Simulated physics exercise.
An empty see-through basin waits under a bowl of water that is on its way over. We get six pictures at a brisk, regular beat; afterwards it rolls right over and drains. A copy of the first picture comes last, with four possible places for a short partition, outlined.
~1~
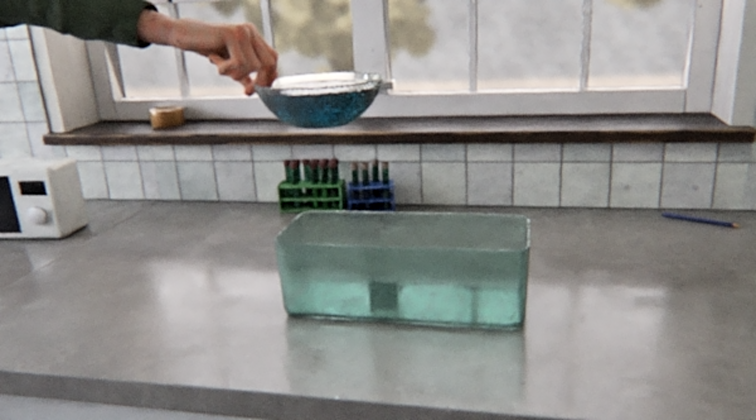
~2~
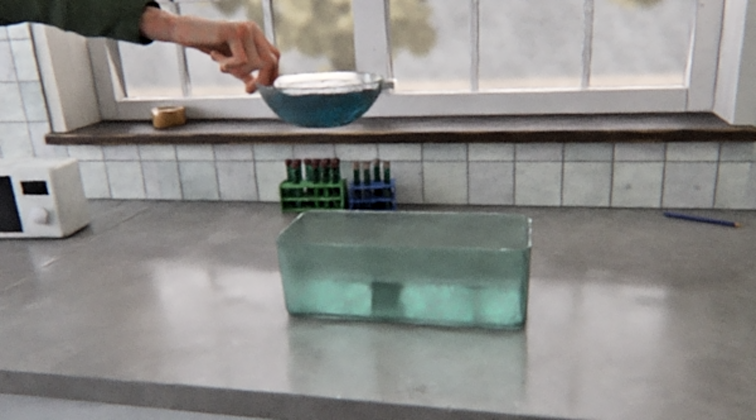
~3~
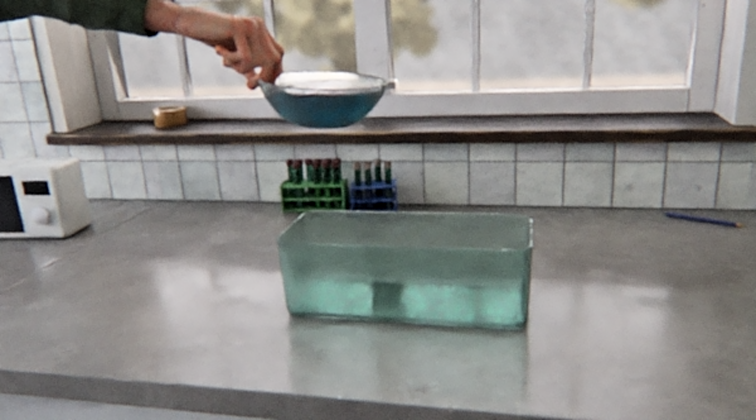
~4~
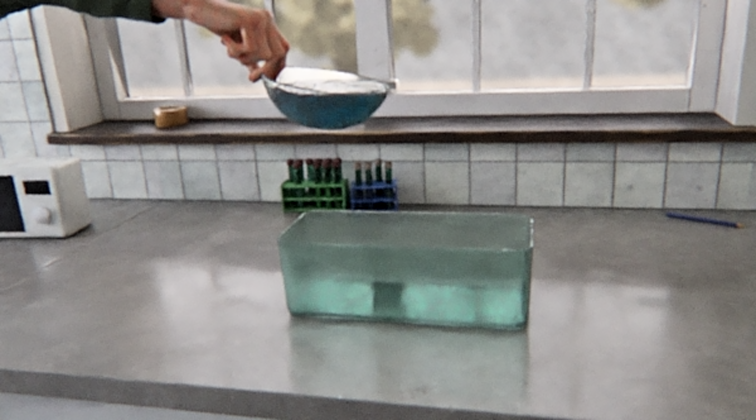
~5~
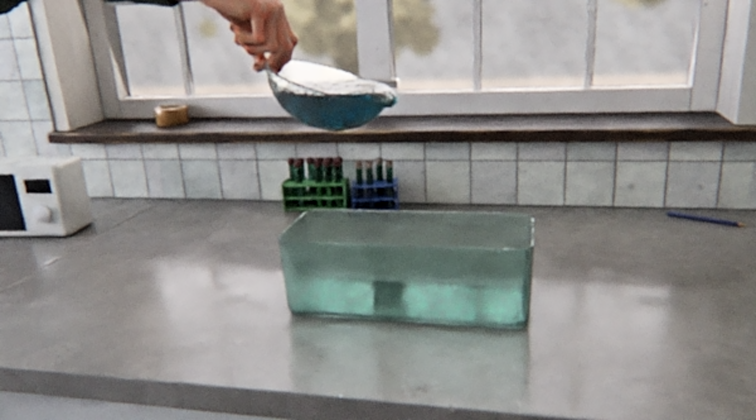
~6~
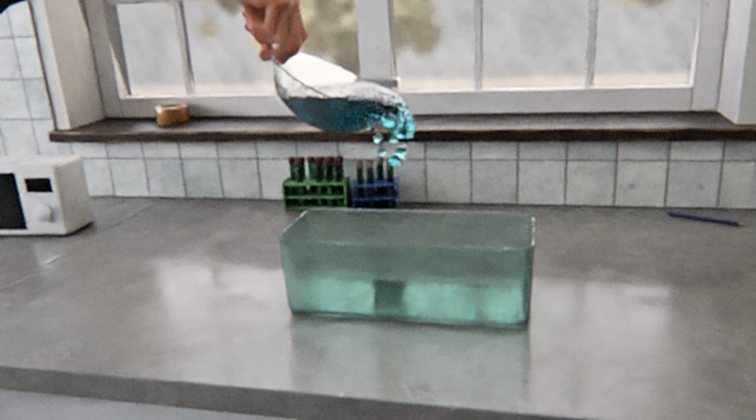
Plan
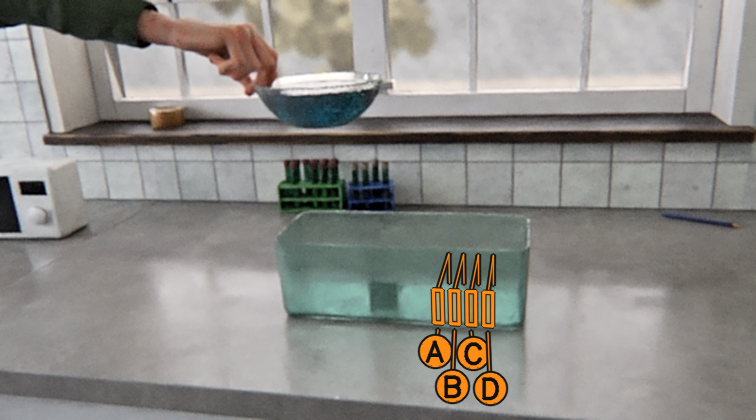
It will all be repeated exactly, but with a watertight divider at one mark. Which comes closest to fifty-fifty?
A works best here.
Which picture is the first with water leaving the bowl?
In picture 5.
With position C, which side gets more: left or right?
The left one.
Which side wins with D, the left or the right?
The left one.
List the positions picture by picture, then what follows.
Upright, lip at (379, 78); basin from (285, 313) to (525, 326); nothing has left yet, in the first frame.
Upright, lip at (381, 79); nothing has left yet, in the second frame.
Tipped about 5°, lip at (384, 83); nothing has left yet, in the third frame.
Tipped about 11°, lip at (386, 90); nothing has left yet, in the fourth frame.
Tipped about 19°, lip at (388, 98); water is over the lip, down to (391, 104), in the fifth frame.
Tipped about 29°, lip at (388, 109); water is over the lip, down to (405, 162), in the sixth frame.
On the marked copy, A at (438, 329); B at (454, 330); C at (471, 331); D at (487, 332).
With A, about 51 % ends left of the wall and 47 % right of it.
With B, about 82 % ends left of the wall and 16 % right of it.
With C, about 95 % ends left of the wall and 3 % right of it.
With D, about 94 % ends left of the wall and 5 % right of it.
